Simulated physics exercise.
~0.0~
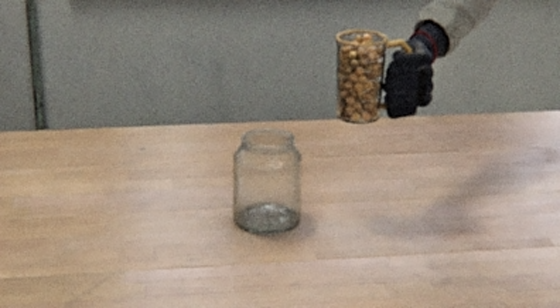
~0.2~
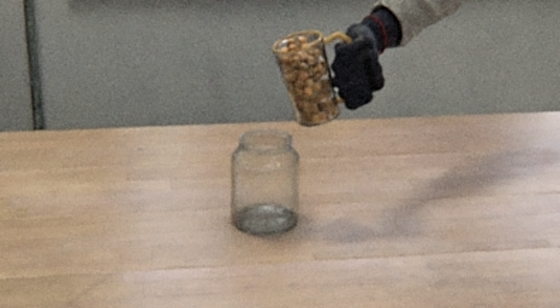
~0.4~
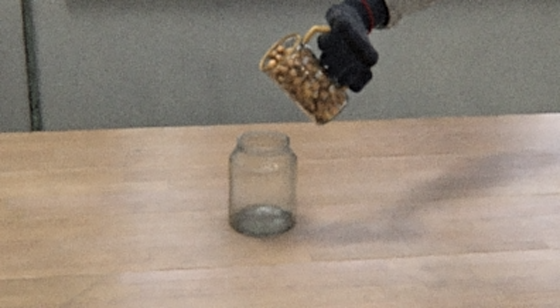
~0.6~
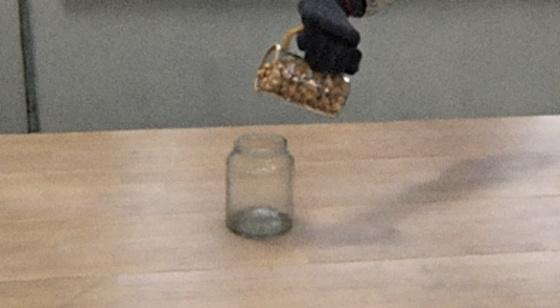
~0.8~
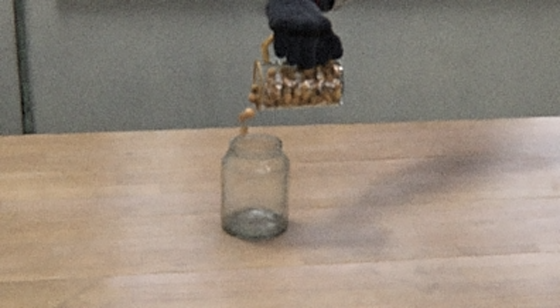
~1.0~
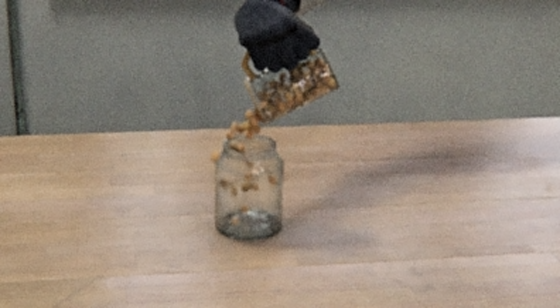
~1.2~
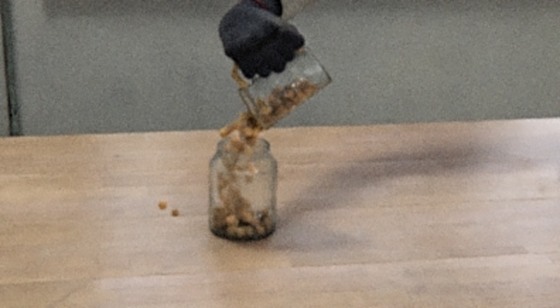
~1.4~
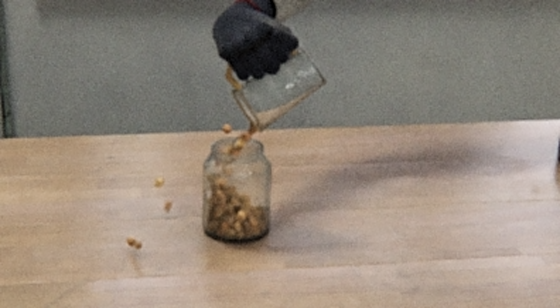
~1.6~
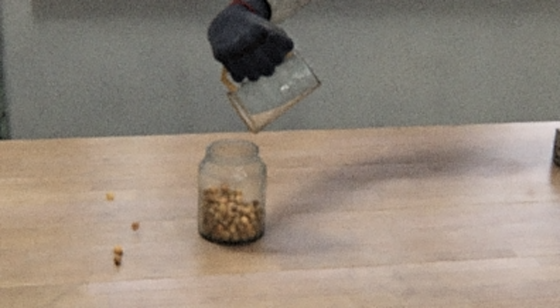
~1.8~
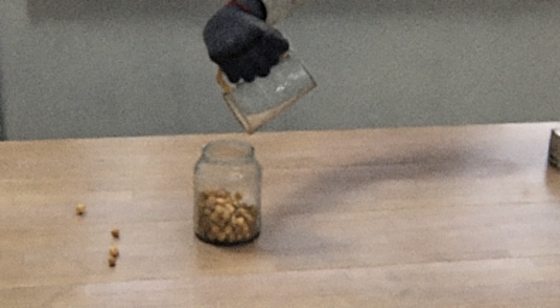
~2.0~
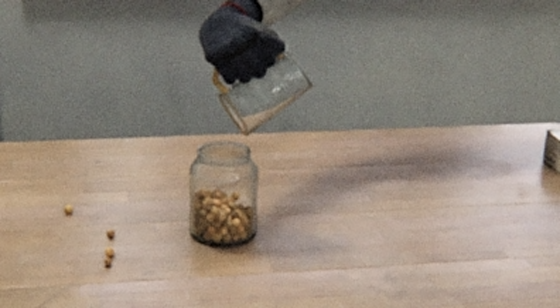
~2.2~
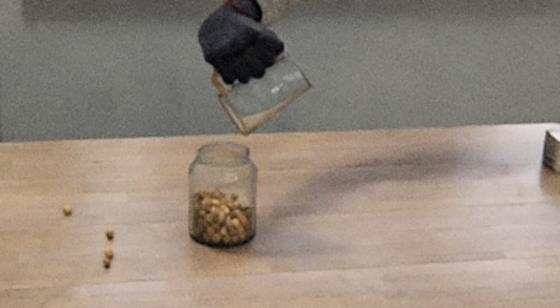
A gloved hand tips wooden beads from a clear cup into a jar, spilling a few.
